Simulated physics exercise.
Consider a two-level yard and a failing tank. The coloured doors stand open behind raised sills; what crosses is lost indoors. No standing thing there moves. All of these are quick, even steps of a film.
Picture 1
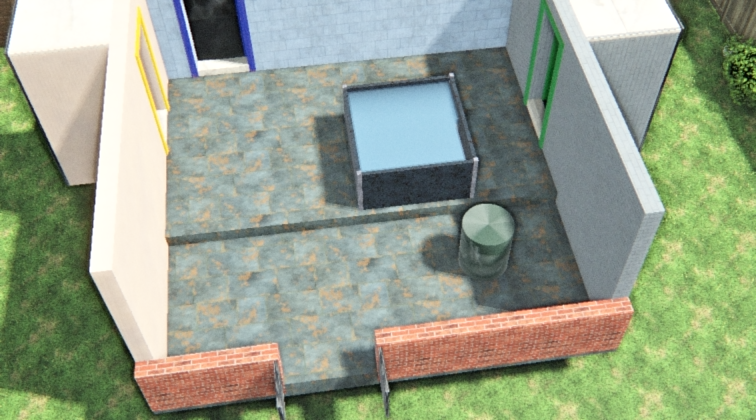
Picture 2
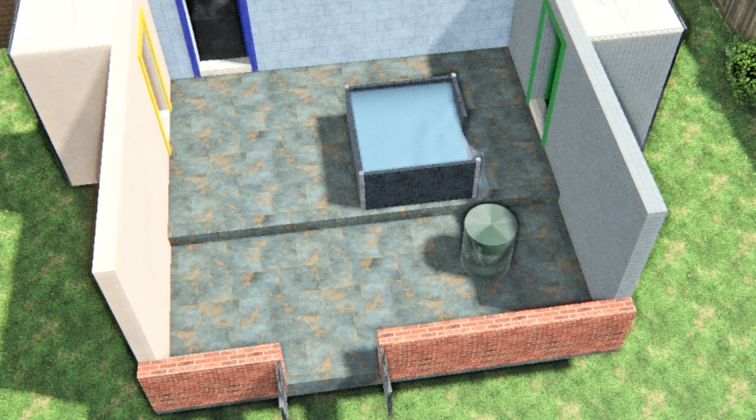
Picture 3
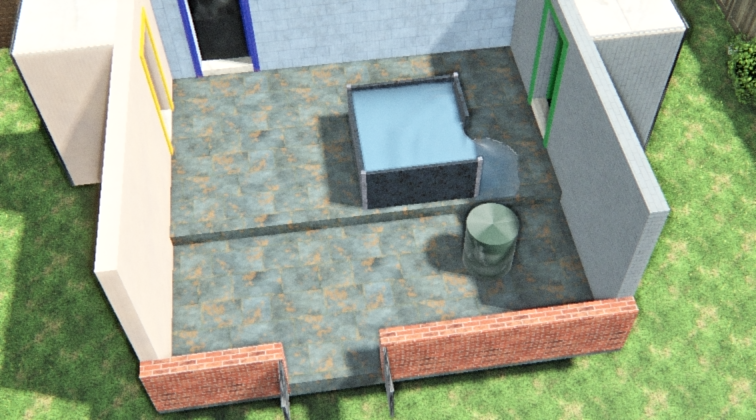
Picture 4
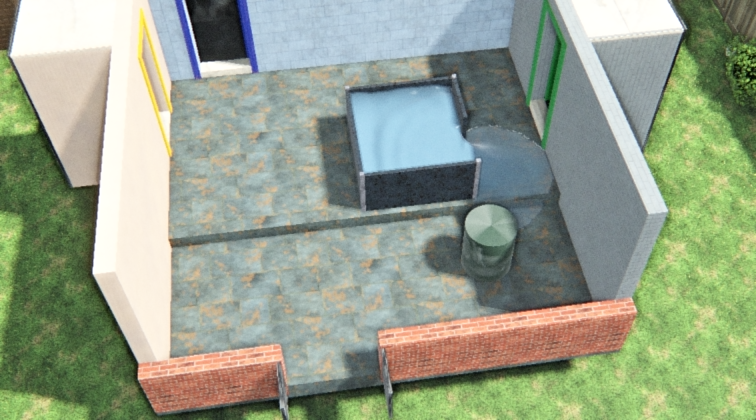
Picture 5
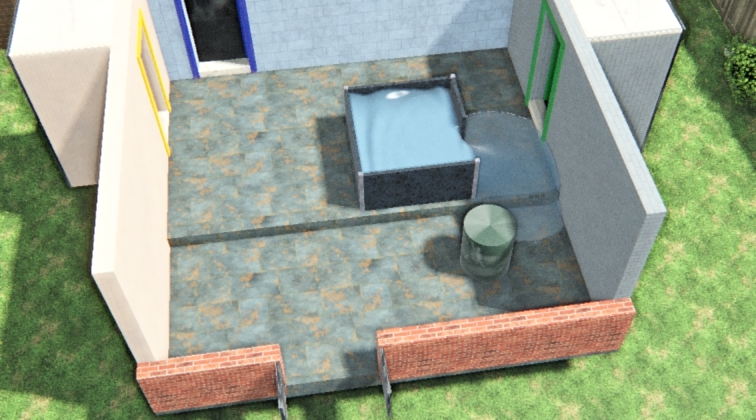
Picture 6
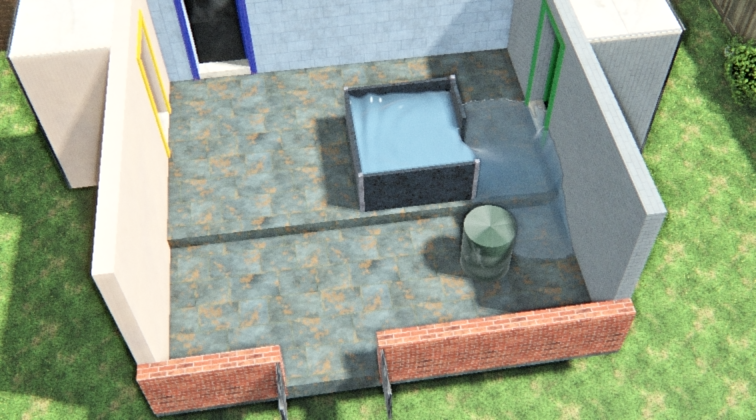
The clip opens on a walled, two-level yard with a full, still square tank above a green barrel. The tank's right side gives way, and water pours through the gap, fanning across the upper level to the right wall, then over the step onto the lower paving beside the unmoving barrel.
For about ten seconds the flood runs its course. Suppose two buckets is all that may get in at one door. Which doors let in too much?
Result: The blue door never exceeds two buckets; the yellow door never exceeds two buckets; the green door exceeds two buckets.
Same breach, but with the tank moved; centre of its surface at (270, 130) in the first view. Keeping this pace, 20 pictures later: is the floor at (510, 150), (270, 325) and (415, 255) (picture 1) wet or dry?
In order, the three spots end up waterlogged, untouched and waterlogged.
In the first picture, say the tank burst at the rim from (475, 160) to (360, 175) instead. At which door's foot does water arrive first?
The one in green, I'd guess.
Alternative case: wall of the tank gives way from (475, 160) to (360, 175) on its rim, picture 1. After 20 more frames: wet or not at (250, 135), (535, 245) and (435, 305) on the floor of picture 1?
So that's left bare for the first, waterlogged for the second and waterlogged for the third.
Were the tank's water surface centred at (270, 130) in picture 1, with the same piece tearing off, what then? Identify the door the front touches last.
It's the door marked yellow.
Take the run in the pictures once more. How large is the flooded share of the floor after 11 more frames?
I make it 25 per cent.
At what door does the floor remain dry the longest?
The door marked yellow.
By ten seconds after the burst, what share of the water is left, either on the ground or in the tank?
That comes to around 90 in a hundred.
A moment on, water covers 15 % of the floor; the blue door not reached, the yellow door not reached, the green door over two buckets in.
Next, water covers 25 % of the floor; the blue door not reached, the yellow door not reached, the green door over two buckets in.
Then, water covers 60 % of the floor; the blue door not reached, the yellow door not reached, the green door over two buckets in.
Later, water covers 85 % of the floor; the blue door wet at the sill, nothing in, the yellow door wet at the sill, nothing in, the green door over two buckets in.
In the end, water covers 90 % of the floor; the blue door wet at the sill, nothing in, the yellow door under two buckets in, the green door over two buckets in.
